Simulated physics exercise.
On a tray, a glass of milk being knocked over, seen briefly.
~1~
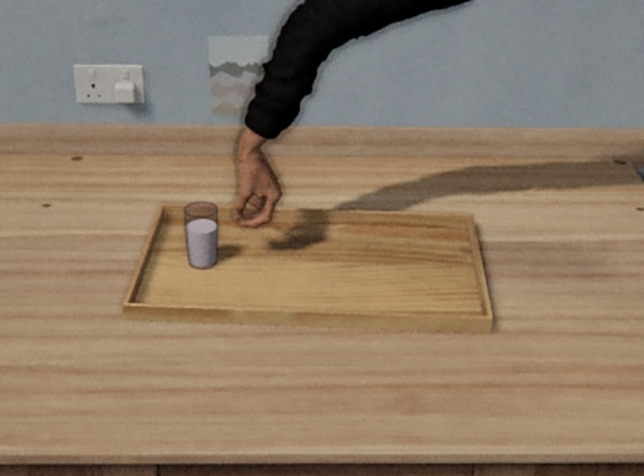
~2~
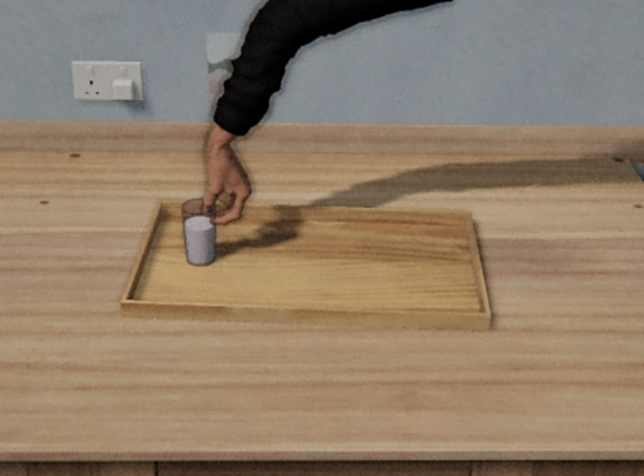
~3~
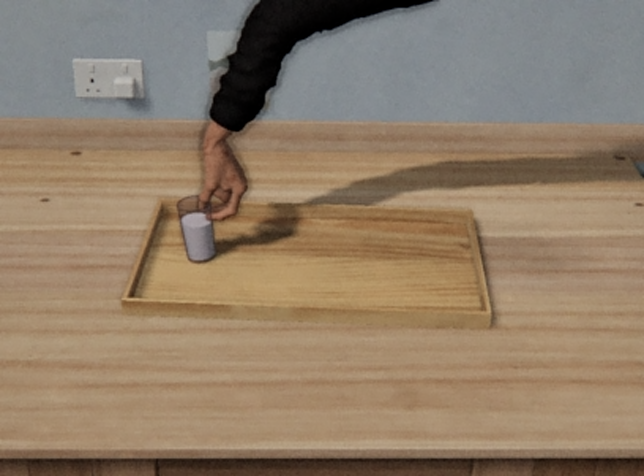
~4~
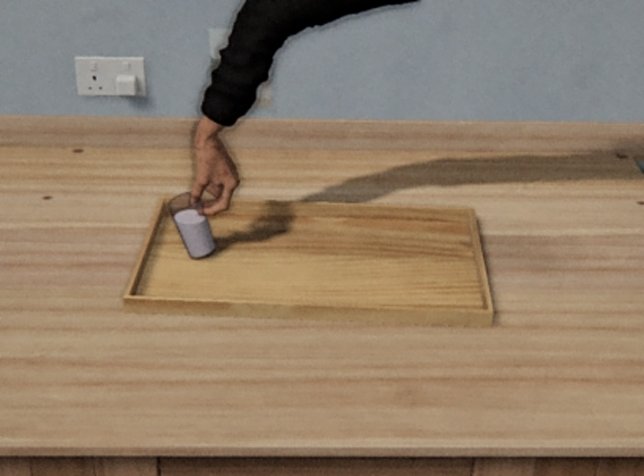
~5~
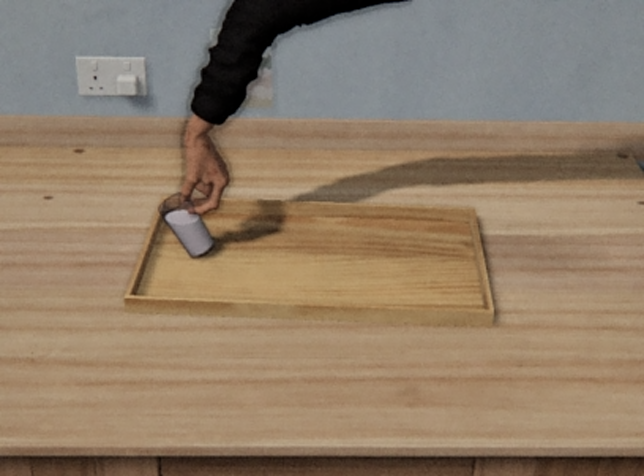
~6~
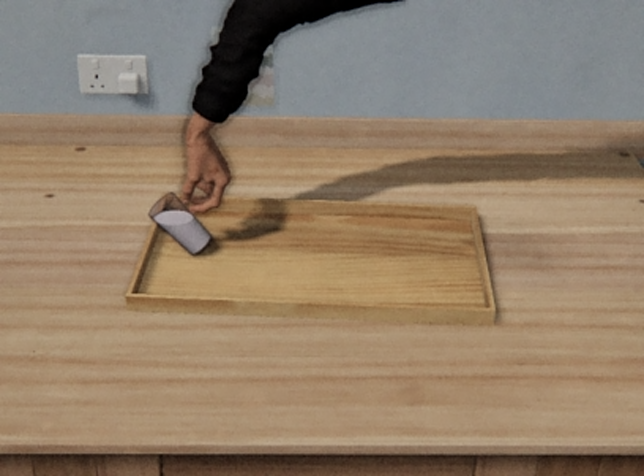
A hand in a dark sleeve reached to a glass of milk standing on a wooden tray and nudged its upper part to the left, and the glass leaned over further and further.
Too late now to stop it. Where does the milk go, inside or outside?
The spill wets the top as well.
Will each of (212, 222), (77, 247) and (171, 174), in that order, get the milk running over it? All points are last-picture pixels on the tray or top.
Going in order, the first is out of reach, the second covered by the spill, and the third out of reach.
Next, the glass lies across the rim; the puddle covers about as much as a plate; the table is getting wet.
After that, the puddle covers about as much as a tray; the table is getting wet.
Finally, the puddle covers about as much as a tray; the table is getting wet.
